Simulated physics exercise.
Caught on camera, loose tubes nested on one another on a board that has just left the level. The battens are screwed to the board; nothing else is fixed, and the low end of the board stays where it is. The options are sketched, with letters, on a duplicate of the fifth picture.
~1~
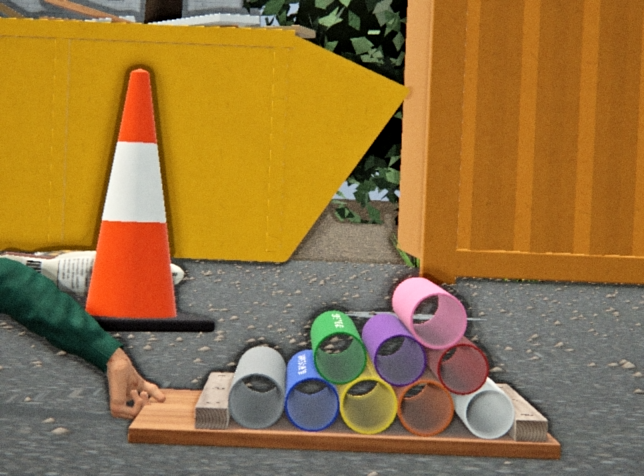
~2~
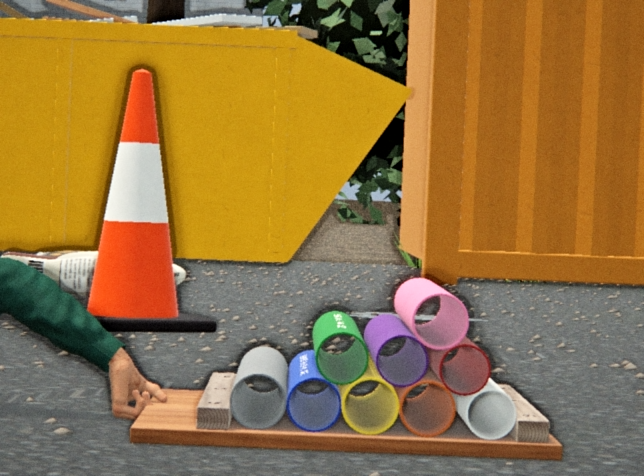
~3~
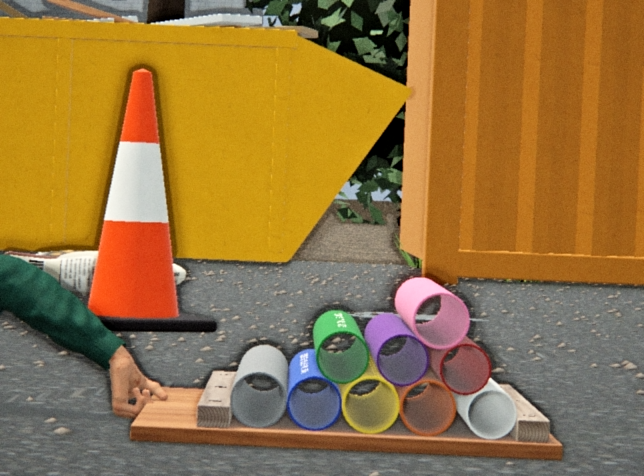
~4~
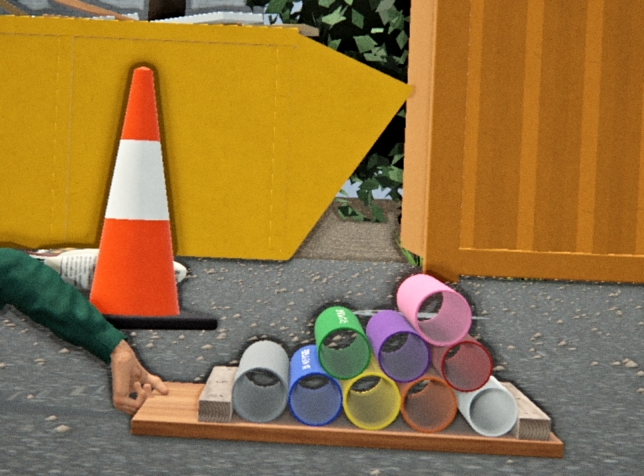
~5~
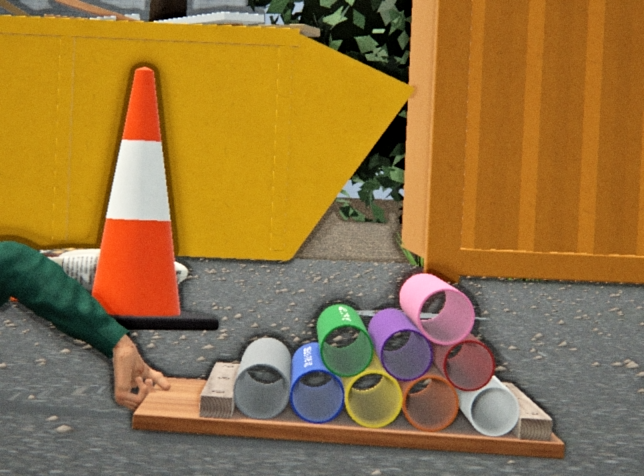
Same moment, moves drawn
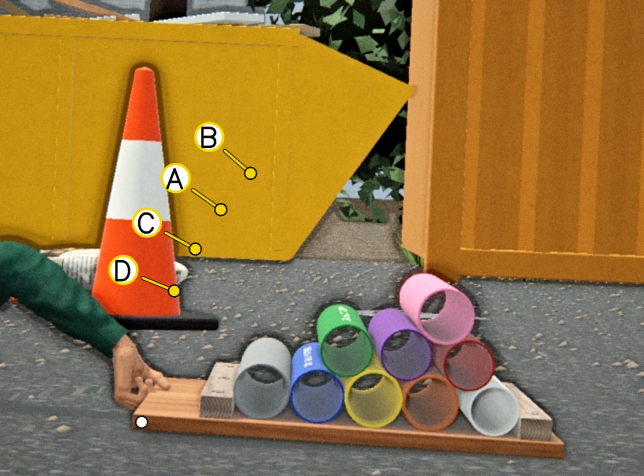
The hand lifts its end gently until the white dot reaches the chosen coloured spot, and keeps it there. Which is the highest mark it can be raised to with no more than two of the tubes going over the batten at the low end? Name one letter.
Up to C.
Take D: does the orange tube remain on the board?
Yes.
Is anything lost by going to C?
Yes.
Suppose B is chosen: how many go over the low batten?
The count is four.
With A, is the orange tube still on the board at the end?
Yes, with A.
On the marked copy, A at (221, 210); B at (250, 173); C at (195, 249); D at (175, 291); the white dot at (142, 422).
Taking C. A third of the way, board at 16°.
Two thirds of the way, board at 26°.
When it is over, board at 26°, two over the low batten (red, pink).
As for the rest, A four over the low batten (red, purple, green, pink); B four over the low batten (red, purple, green, pink); D one over the low batten (red).
